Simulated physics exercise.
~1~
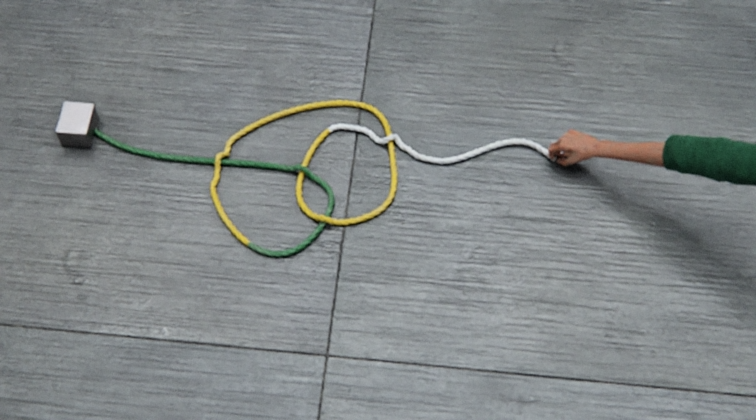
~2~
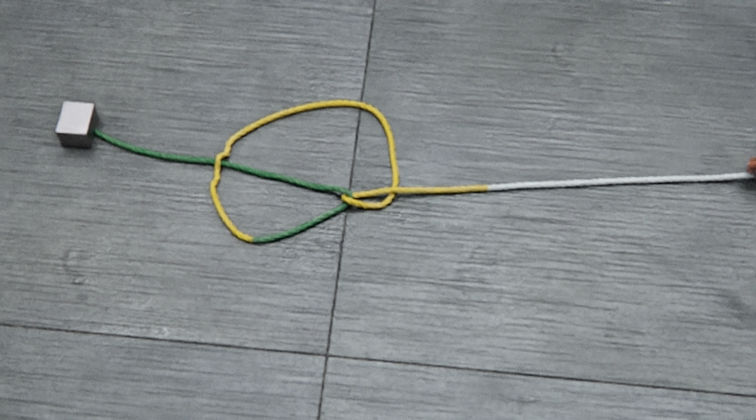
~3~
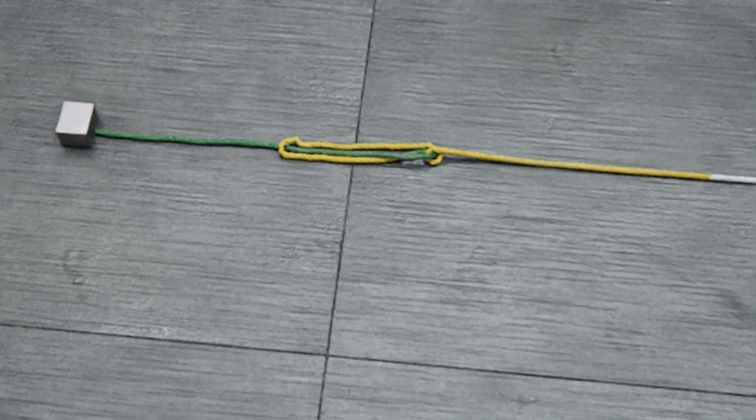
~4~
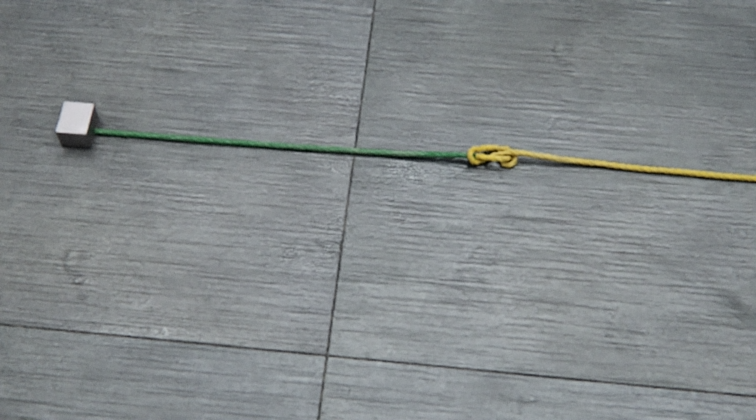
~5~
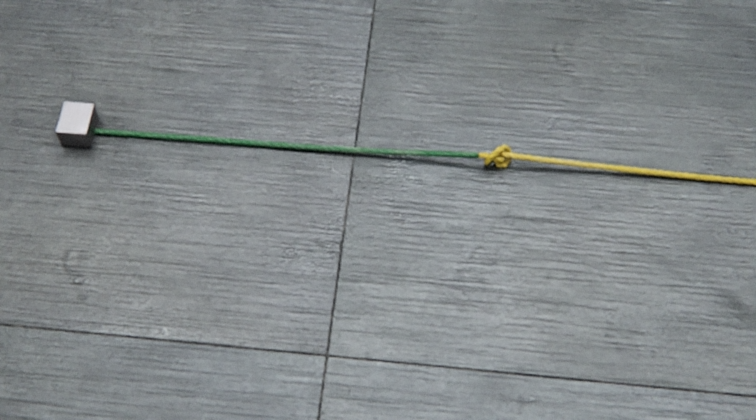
A looped green, yellow and white rope, pulled right by a hand, tightens into a knot.
